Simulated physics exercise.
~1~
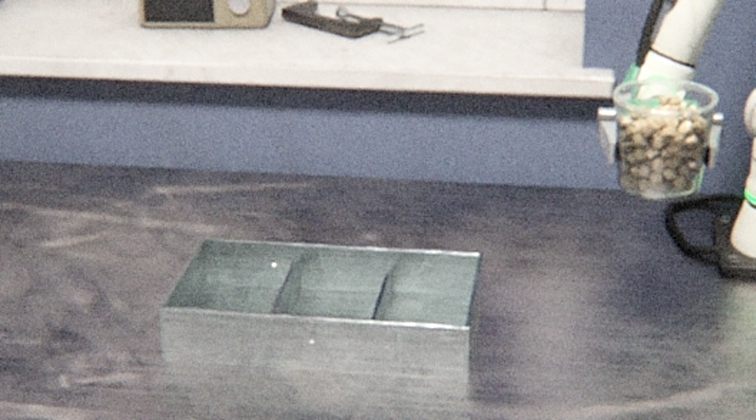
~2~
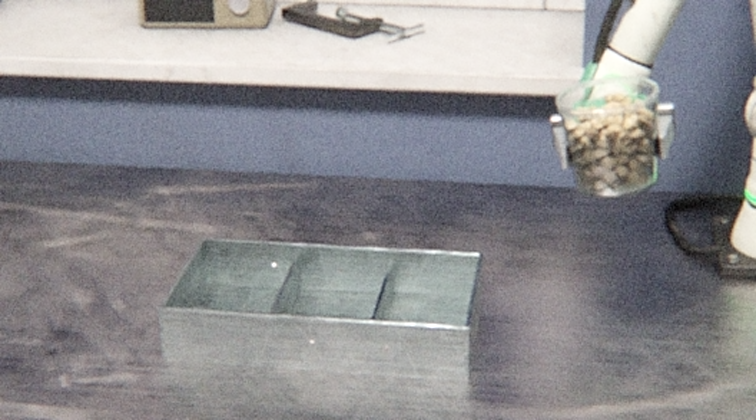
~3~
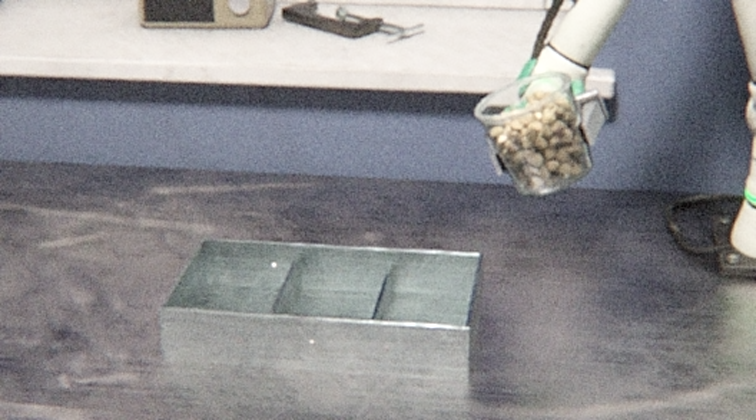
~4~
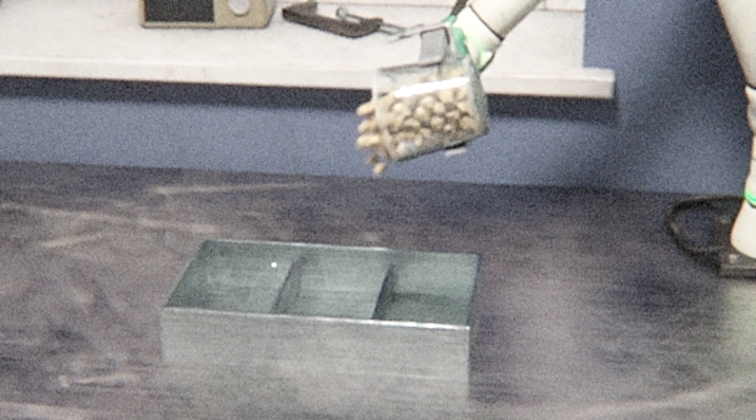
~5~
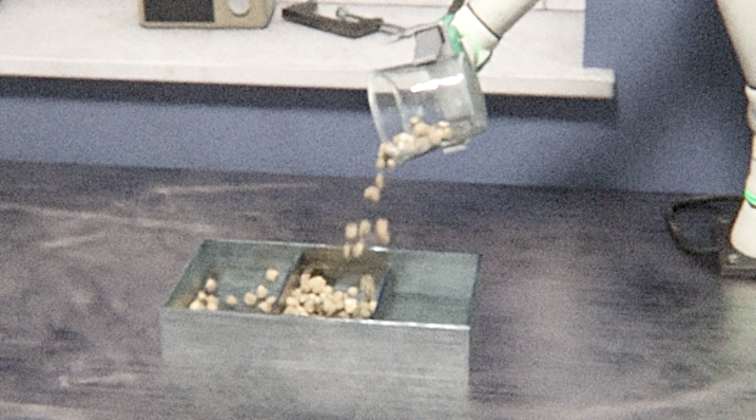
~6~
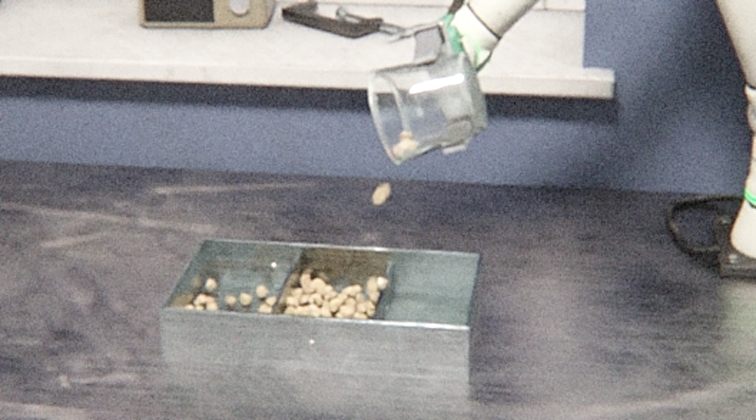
On a dark tabletop, a robot arm carrying a clear tumbler leftward and tipping pebbles into a divided box's middle and left sections.
